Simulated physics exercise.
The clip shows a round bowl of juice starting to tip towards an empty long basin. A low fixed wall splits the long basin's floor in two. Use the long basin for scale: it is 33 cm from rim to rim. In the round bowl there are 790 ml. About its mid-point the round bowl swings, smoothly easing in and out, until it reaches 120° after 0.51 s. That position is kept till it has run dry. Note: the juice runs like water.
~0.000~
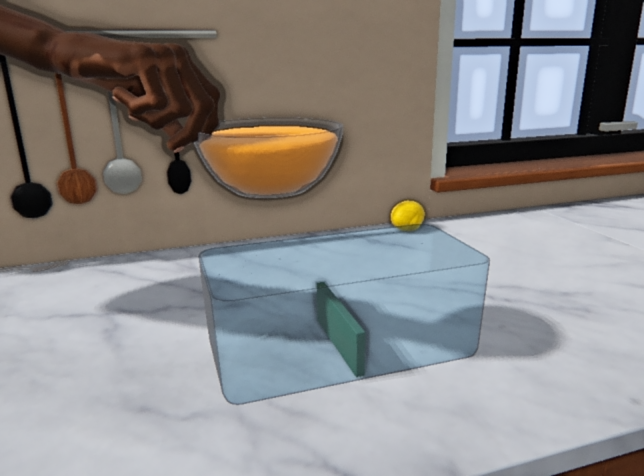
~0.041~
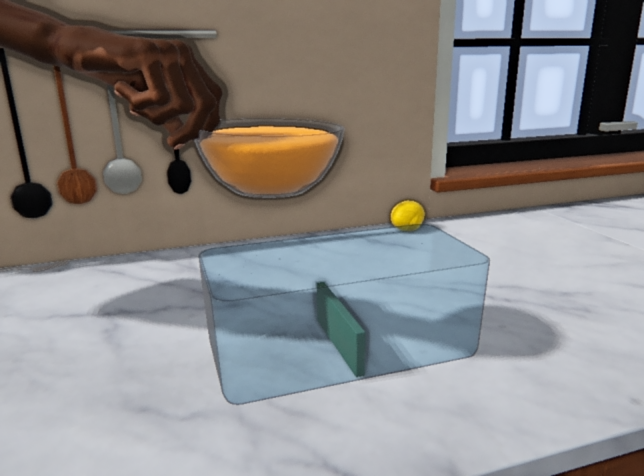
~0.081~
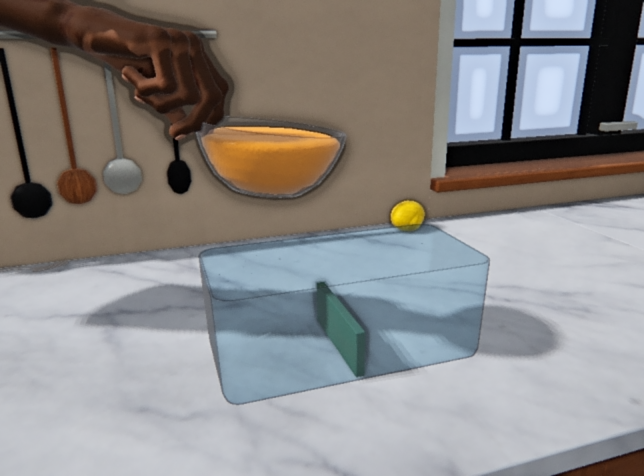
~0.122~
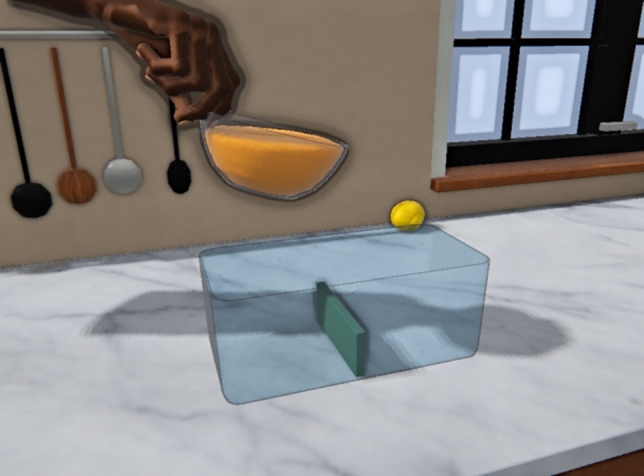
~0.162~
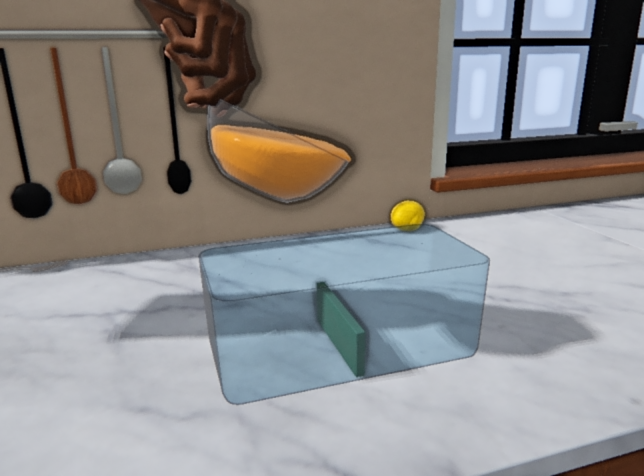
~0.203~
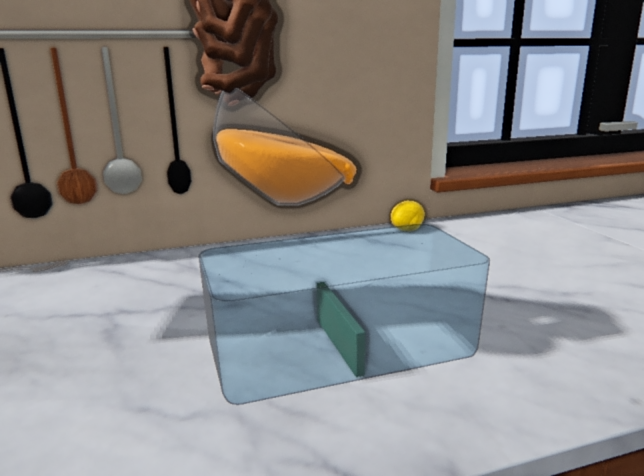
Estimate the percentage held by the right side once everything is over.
I would say 69 per cent.
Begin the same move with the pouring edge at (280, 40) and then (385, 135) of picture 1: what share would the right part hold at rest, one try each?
In order, 40 and 85 per cent.
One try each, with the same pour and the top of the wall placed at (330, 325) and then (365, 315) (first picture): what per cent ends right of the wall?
I'd say 70 percent on the first go, 45 percent on the next.
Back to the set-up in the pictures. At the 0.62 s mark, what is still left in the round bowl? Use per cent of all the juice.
0 per cent or thereabouts.
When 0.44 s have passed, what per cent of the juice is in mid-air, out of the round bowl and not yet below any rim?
Some 12 % is the figure.
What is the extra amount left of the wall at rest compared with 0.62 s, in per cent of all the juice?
Some 10 per cent.
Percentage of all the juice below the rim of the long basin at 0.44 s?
I'd put it near 86 percent.
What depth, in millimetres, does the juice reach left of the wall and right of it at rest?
Left about 10 mm, right about 22 mm.
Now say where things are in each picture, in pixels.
Tilt 0°; pouring edge (338, 125); surface from (197, 140) to (333, 132); the long basin's rim runs from (205, 275) to (459, 242); the wall's top is at (339, 306), in the first picture.
Tilt 2°; pouring edge (339, 127); surface from (197, 139) to (333, 133), in the second picture.
Tilt 7°; pouring edge (341, 134); surface from (201, 134) to (335, 137), in the third picture.
Tilt 16°; pouring edge (342, 145); surface from (205, 131) to (338, 142), in the fourth picture.
Tilt 28°; pouring edge (342, 160); surface from (211, 130) to (331, 149); 3 per cent is over the edge, in the fifth picture.
Tilt 41°; pouring edge (338, 177); surface from (217, 134) to (318, 155); 11 per cent is over the edge, in the sixth picture.
Then, 0.44 s in, the tilt is 115° and 1 per cent is still to pour, 12 is left of the wall and 74 right of it.
Then, 0.62 s in, the tilt is 120° and 0 per cent is still to pour, 18 is left of the wall and 65 right of it.
Then, 0.81 s in, the tilt is 120° and 0 per cent is still to pour, 26 is left of the wall and 70 right of it.
Then, 1.01 s in, the tilt is 120° and 0 per cent is still to pour, 28 is left of the wall and 69 right of it.
Finally, 28 per cent lies left of the wall, 69 right of it and 3 outside.
